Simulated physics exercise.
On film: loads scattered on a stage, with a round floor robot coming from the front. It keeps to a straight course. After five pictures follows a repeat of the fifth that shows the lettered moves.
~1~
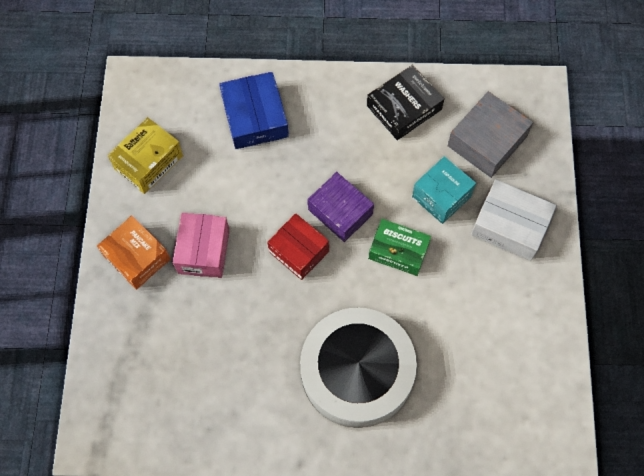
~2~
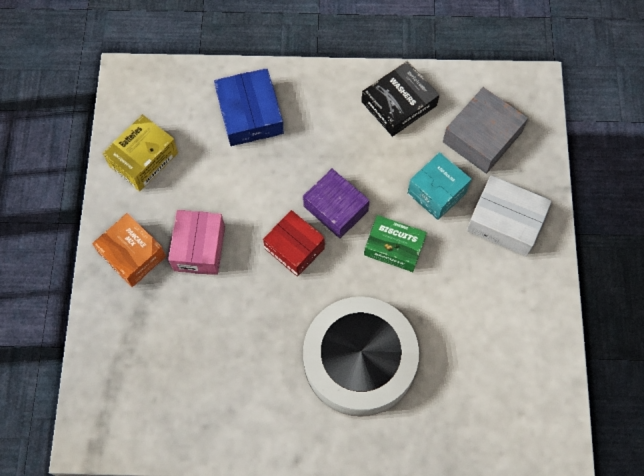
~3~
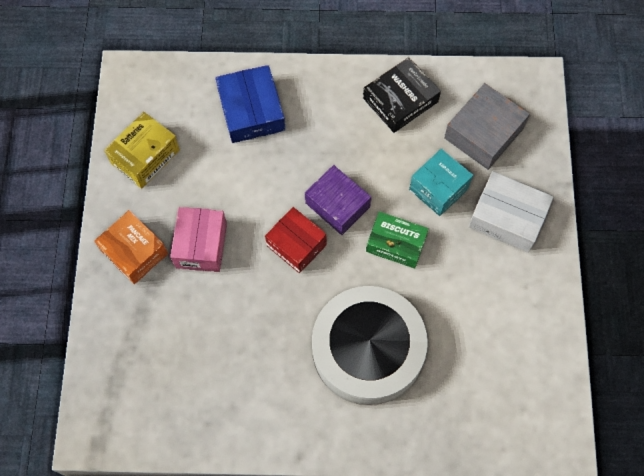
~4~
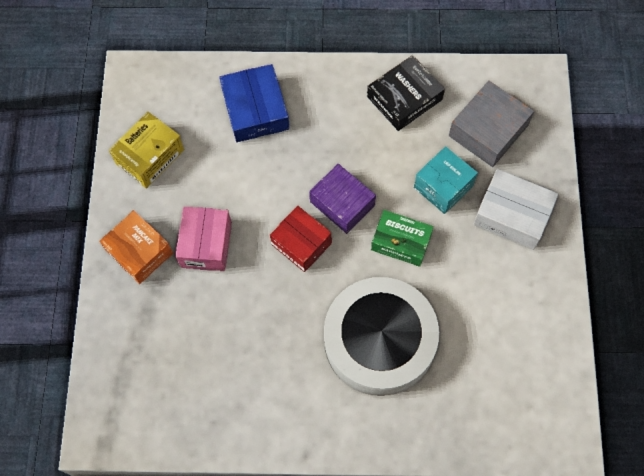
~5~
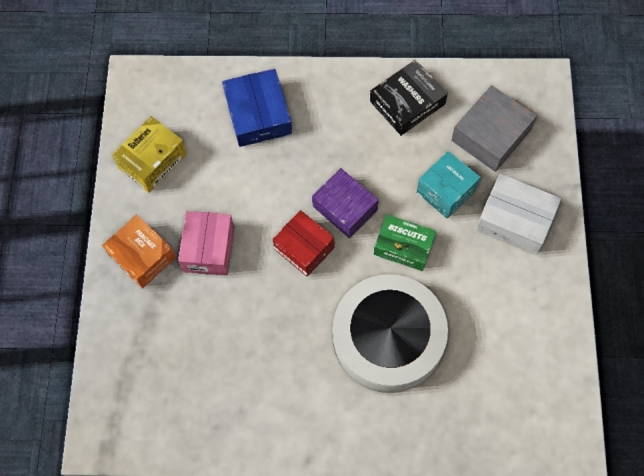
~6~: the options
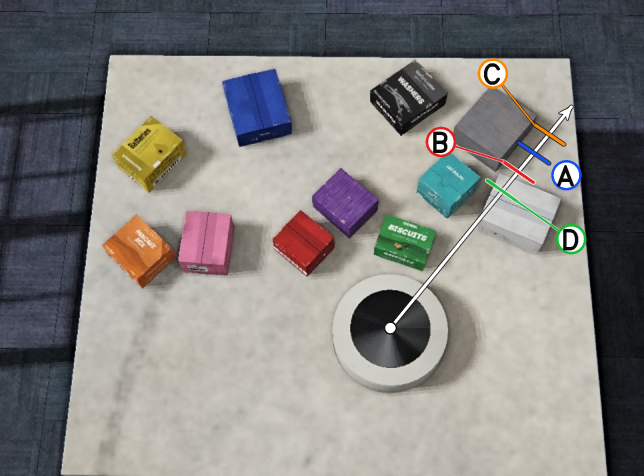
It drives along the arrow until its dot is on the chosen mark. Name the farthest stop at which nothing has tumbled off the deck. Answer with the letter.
It should halt at D.
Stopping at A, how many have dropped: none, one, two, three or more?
In all, one.
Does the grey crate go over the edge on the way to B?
By then, no.
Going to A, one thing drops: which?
It is the white box.
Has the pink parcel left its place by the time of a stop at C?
By then, no.
On the marked copy, A at (534, 153); B at (518, 172); C at (549, 135); D at (503, 191); the arrow from (390, 328) to (572, 107); the white dot at (390, 328).
Taking D. A third of the way, robot (431, 282); green box (407, 219); orange box (140, 252).
Two thirds of the way, robot (472, 233); white box (542, 201); turquoise box (451, 163).
When it is over, robot (500, 199); white box (575, 180); grey crate (496, 116); nothing has fallen.
As for the rest, A drops the white box; B drops the white box; C drops the white box.
